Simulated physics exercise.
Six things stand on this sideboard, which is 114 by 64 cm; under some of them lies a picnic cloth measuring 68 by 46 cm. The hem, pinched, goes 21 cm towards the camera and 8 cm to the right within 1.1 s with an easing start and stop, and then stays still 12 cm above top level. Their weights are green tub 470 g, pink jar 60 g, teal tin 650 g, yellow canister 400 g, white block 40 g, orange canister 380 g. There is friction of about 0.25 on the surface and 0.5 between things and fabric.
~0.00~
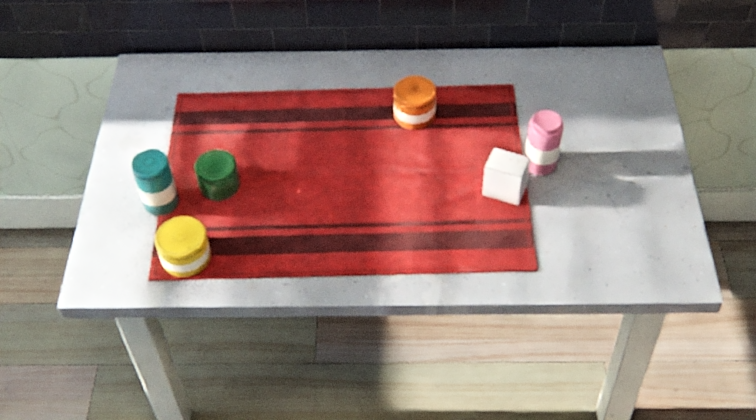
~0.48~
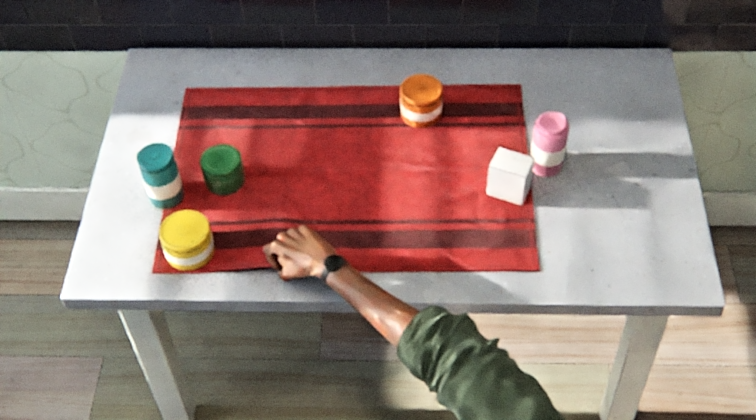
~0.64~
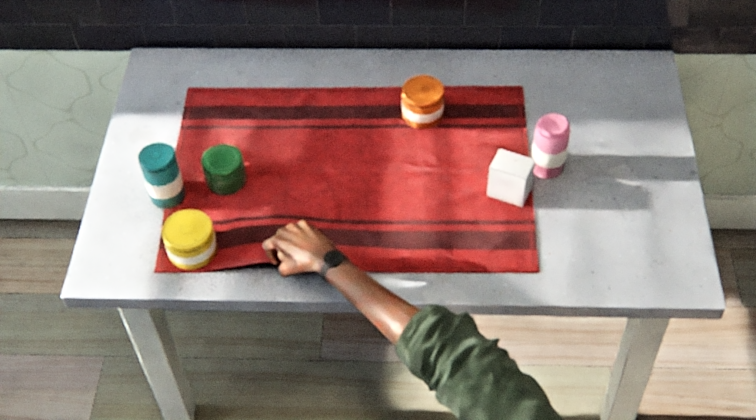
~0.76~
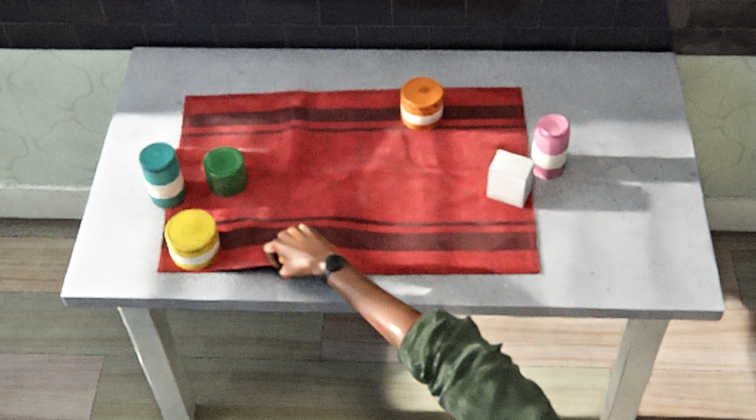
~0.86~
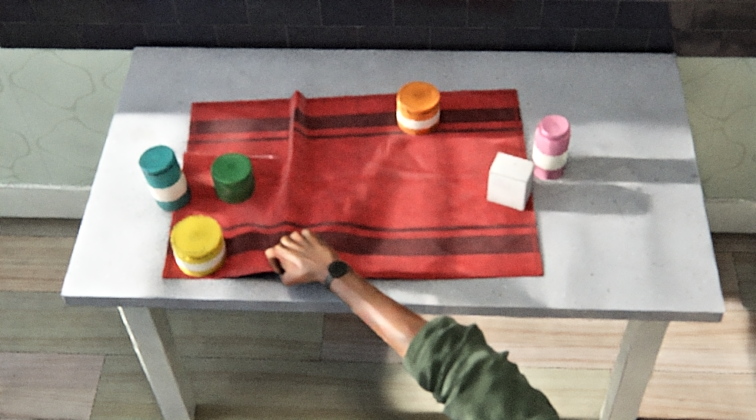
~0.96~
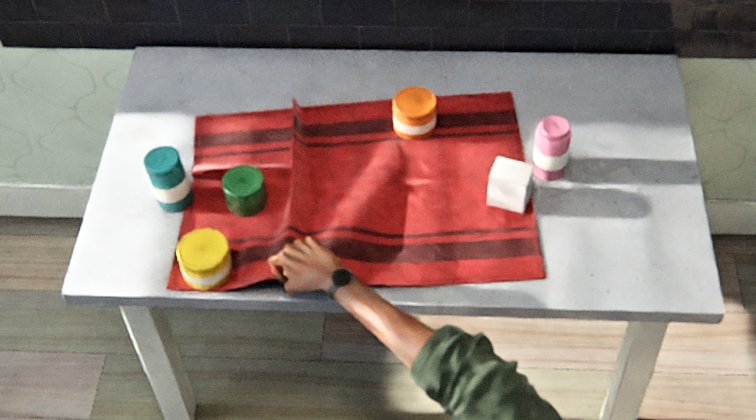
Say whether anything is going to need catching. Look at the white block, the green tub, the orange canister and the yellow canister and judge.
White block: No, it stays; green tub: Yes, it falls; orange canister: No, it stays; yellow canister: Yes, it falls.
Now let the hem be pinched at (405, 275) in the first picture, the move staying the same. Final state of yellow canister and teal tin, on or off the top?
Lab note: Yellow canister is gone from the top, teal tin is still up there.
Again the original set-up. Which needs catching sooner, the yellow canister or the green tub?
That's the yellow one.
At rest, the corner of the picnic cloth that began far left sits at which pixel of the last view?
That corner settles near pixel (179, 214) in the last view.
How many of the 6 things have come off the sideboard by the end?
It adds up to 2.
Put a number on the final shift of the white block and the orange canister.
Roughly: White block 10 cm; orange canister 20 cm.
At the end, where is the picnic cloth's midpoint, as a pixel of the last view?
I'd say it sits around (332, 260) in the last picture.
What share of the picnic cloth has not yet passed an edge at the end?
Some 70 in a hundred.
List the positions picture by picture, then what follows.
The first frame shows shows, white block (508, 162); green tub (215, 164); orange canister (415, 90); yellow canister (180, 236); picnic cloth corners (149, 280) (178, 94) (513, 85) (537, 271).
The second frame shows shows, picnic cloth corners (152, 273) (186, 89); grip (279, 267).
The third frame shows shows, picnic cloth corners (155, 272) (188, 89); grip (279, 262).
The fourth frame shows shows, yellow canister (190, 228); green tub (223, 160); picnic cloth corners (157, 272) (186, 97); grip (280, 266).
The fifth frame shows shows, orange canister (419, 95); yellow canister (196, 235); white block (512, 167); picnic cloth corners (162, 278) (193, 103); grip (282, 272).
The sixth frame shows shows, white block (512, 171); green tub (243, 180); orange canister (415, 101); yellow canister (202, 248); picnic cloth corners (167, 289) (195, 117) (511, 92) (546, 279); grip (285, 279).
After 1.2 s, 90 % of the picnic cloth is still over the top; green tub 15 cm off its start, yellow canister 14 cm off its start, orange canister 8 cm off its start.
After 1.3 s, 85 % of the picnic cloth is still over the top; yellow canister over the edge, green tub 23 cm off its start, orange canister 13 cm off its start.
After 1.5 s, 75 % of the picnic cloth is still over the top; yellow canister over the edge, green tub 28 cm off its start at (264, 273), orange canister 18 cm off its start at (386, 152).
After 1.7 s, 70 % of the picnic cloth is still over the top; yellow canister over the edge, green tub 33 cm off its start, orange canister 19 cm off its start.
After 3.3 s, 70 % of the picnic cloth is still over the top; green tub over the edge, yellow canister over the edge, orange canister 20 cm off its start at (382, 160), white block 12 cm off its start at (504, 217).
